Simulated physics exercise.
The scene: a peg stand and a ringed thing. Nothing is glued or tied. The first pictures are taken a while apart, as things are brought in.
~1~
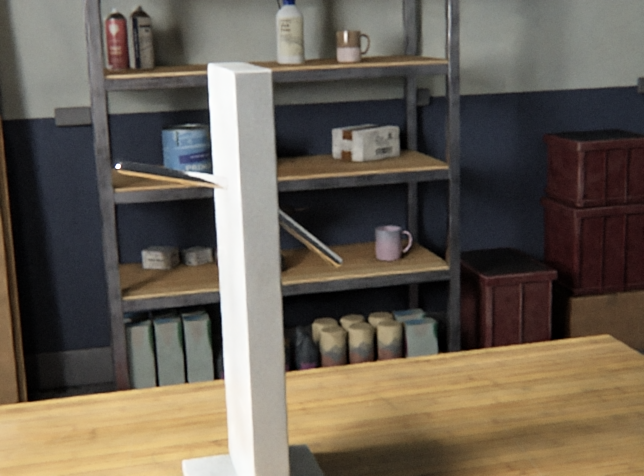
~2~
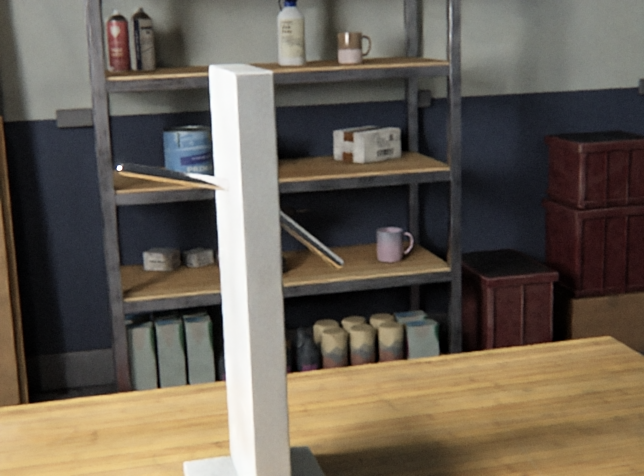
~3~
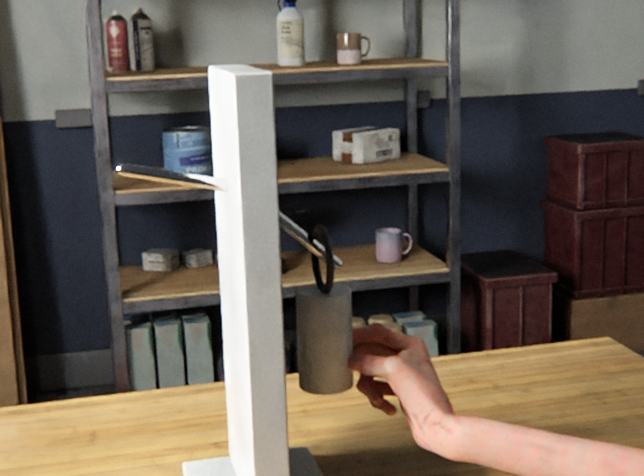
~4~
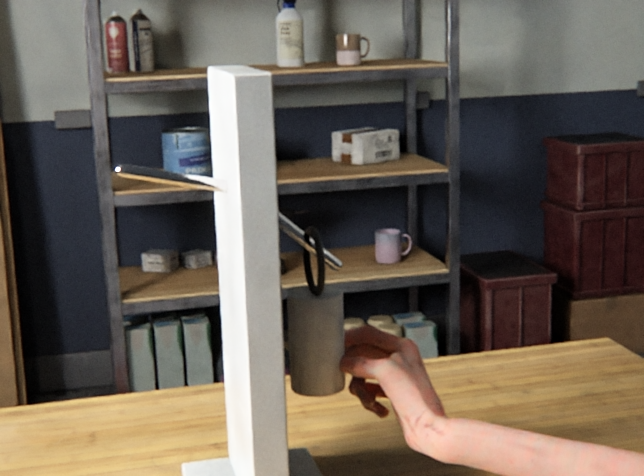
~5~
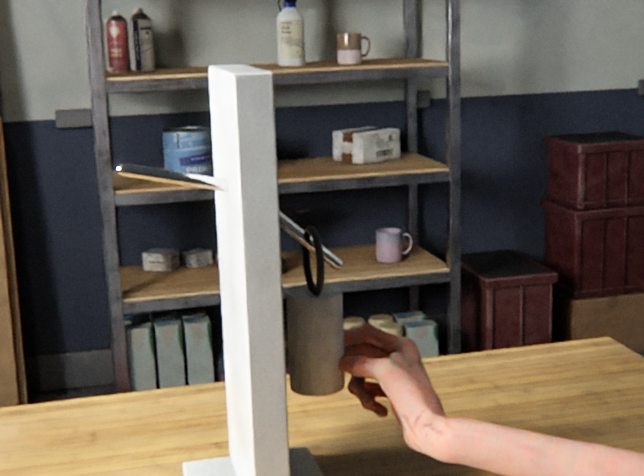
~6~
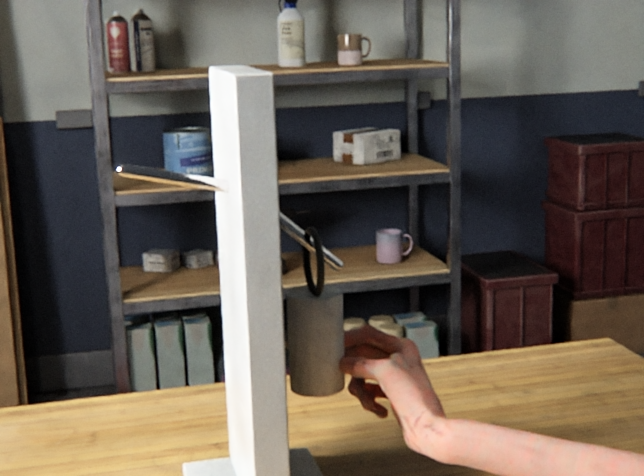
A hand came in from the right holding a gray cylinder with a dark ring on top beside the white peg stand, shifted it slightly left, then kept it nearly still by the slanted peg.
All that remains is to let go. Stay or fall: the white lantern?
Here the white lantern slips down.
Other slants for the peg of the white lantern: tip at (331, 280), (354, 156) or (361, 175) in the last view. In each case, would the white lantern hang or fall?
In that order, it slips down; stays on its peg; holds on.
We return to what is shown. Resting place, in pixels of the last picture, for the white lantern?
Roughly at (386, 458).
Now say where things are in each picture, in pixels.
The first frame shows peg stand (236, 293).
The second frame shows peg stand (237, 294).
The third frame shows still on the way; white lantern (324, 307); peg stand (236, 295).
The fourth frame shows still on the way; white lantern (316, 308); peg stand (236, 296).
The fifth frame shows still on the way; white lantern (314, 308); peg stand (237, 295).
The sixth frame shows in place, still held; white lantern (315, 308); peg stand (237, 296).
Then, 0.14 s past the last view, white lantern leaning 24° off how it started near (334, 346).
Then, 0.22 s past the last view, white lantern in the air near (364, 419).
Finally, the white lantern drops to the table, near (386, 457).
